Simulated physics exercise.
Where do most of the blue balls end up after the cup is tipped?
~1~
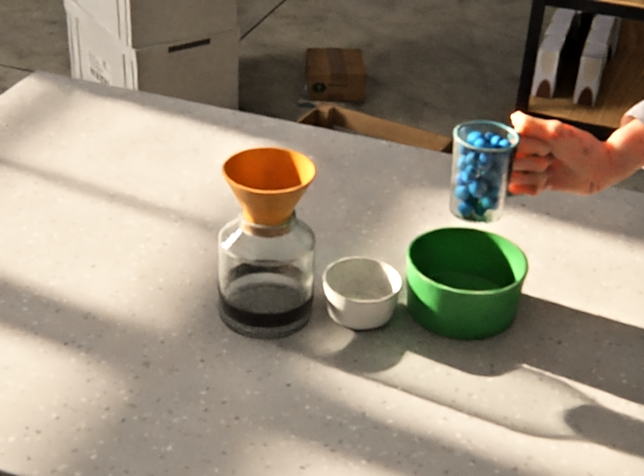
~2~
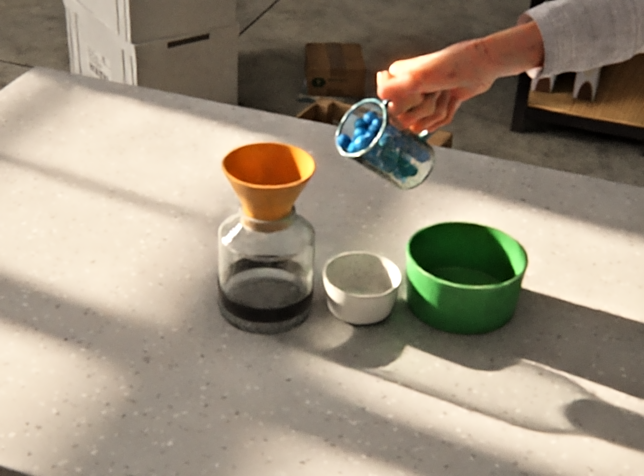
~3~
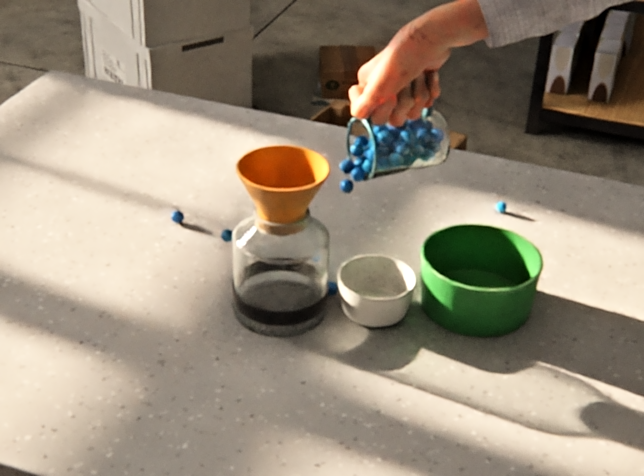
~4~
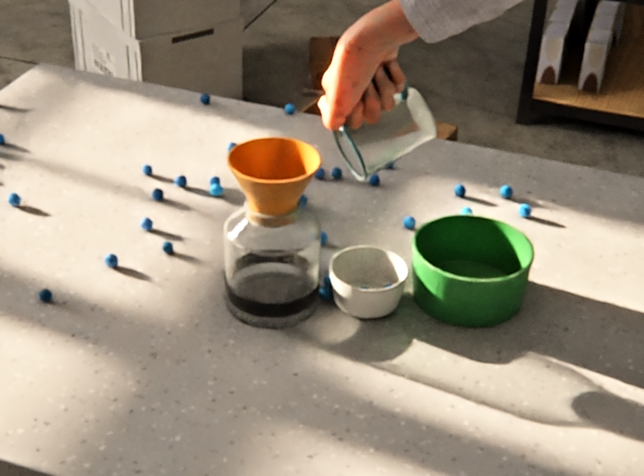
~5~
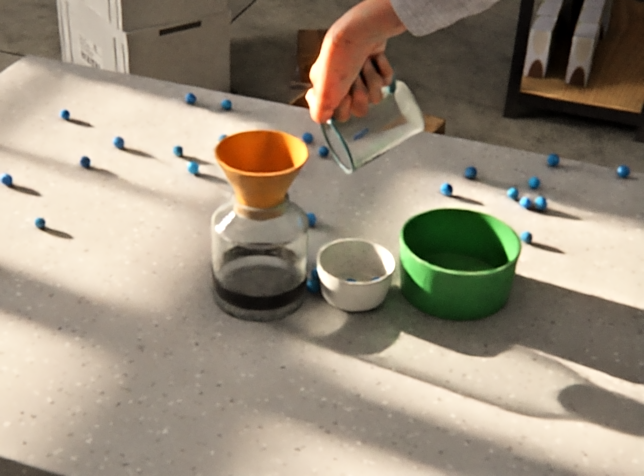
Most of them end up scattered on the tabletop around the containers, rather than in the green dish, the white dish or the jar.
